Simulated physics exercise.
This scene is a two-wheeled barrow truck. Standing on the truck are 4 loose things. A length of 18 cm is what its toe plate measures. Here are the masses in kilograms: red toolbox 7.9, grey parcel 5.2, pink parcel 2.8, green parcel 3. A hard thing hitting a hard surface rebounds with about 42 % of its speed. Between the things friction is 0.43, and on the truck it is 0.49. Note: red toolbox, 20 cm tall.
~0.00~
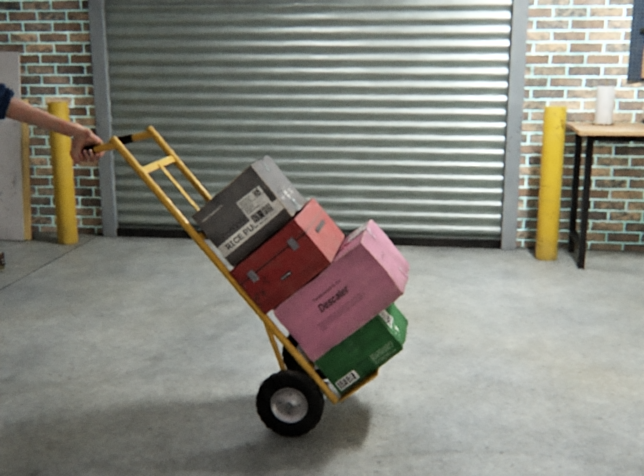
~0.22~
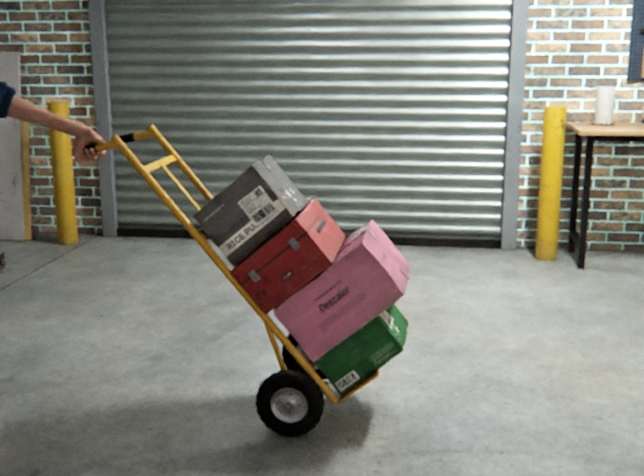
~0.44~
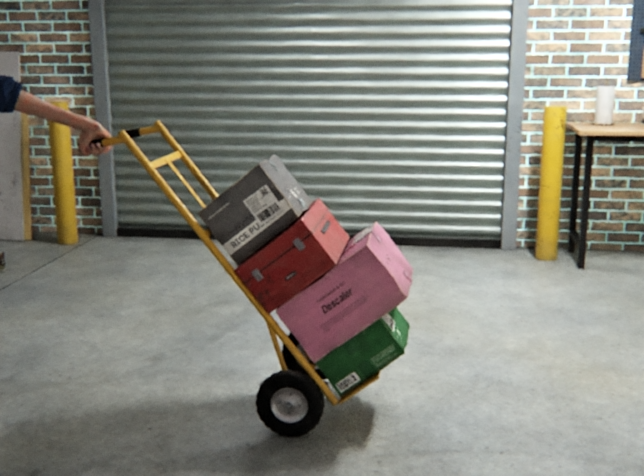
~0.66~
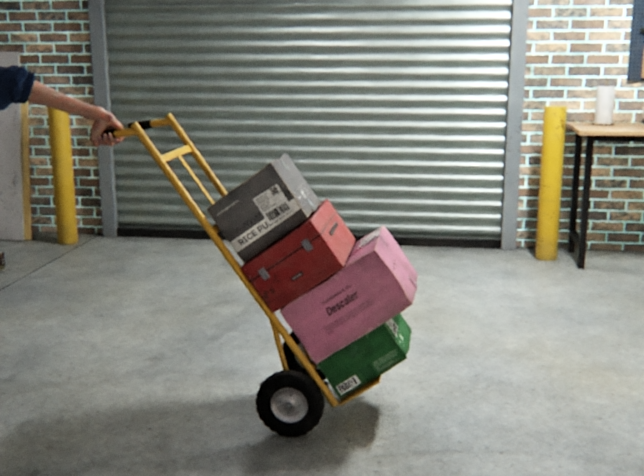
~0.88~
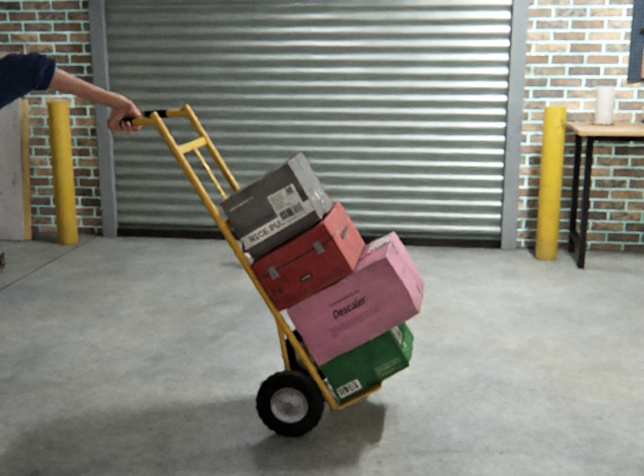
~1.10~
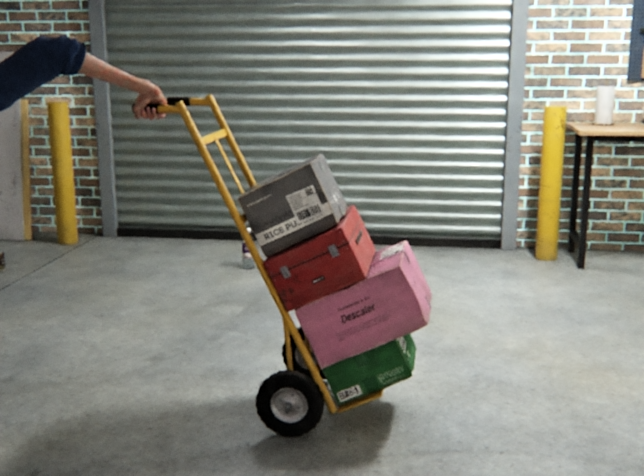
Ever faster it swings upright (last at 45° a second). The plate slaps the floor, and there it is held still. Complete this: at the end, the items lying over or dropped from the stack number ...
... zero.
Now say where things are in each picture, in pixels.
In the first frame, truck 40° back; red toolbox (290, 254); grey parcel (251, 209).
In the second frame, truck 40° back; pink parcel (344, 288); green parcel (362, 341).
In the third frame, truck 38° back; pink parcel (347, 289); green parcel (363, 343).
In the fourth frame, truck 35° back; pink parcel (351, 292); green parcel (365, 346).
In the fifth frame, truck 31° back; pink parcel (358, 296); green parcel (368, 351).
In the sixth frame, truck 26° back; red toolbox (323, 256); grey parcel (295, 204).
After 1.80 s, truck 1° back.
After 2.20 s, truck upright; grey parcel 11° off its base near (414, 222); red toolbox 11° off its base near (403, 279); pink parcel 11° off its base.
After 2.80 s, truck upright.
After 3.50 s, truck upright; grey parcel 5° off its base near (393, 222); red toolbox 5° off its base near (388, 280); pink parcel 5° off its base.
In the end (4.7 s), all 4 under 10 cm from the start. At the end, from the last picture's camera, red toolbox near (377, 280), grey parcel near (376, 221).
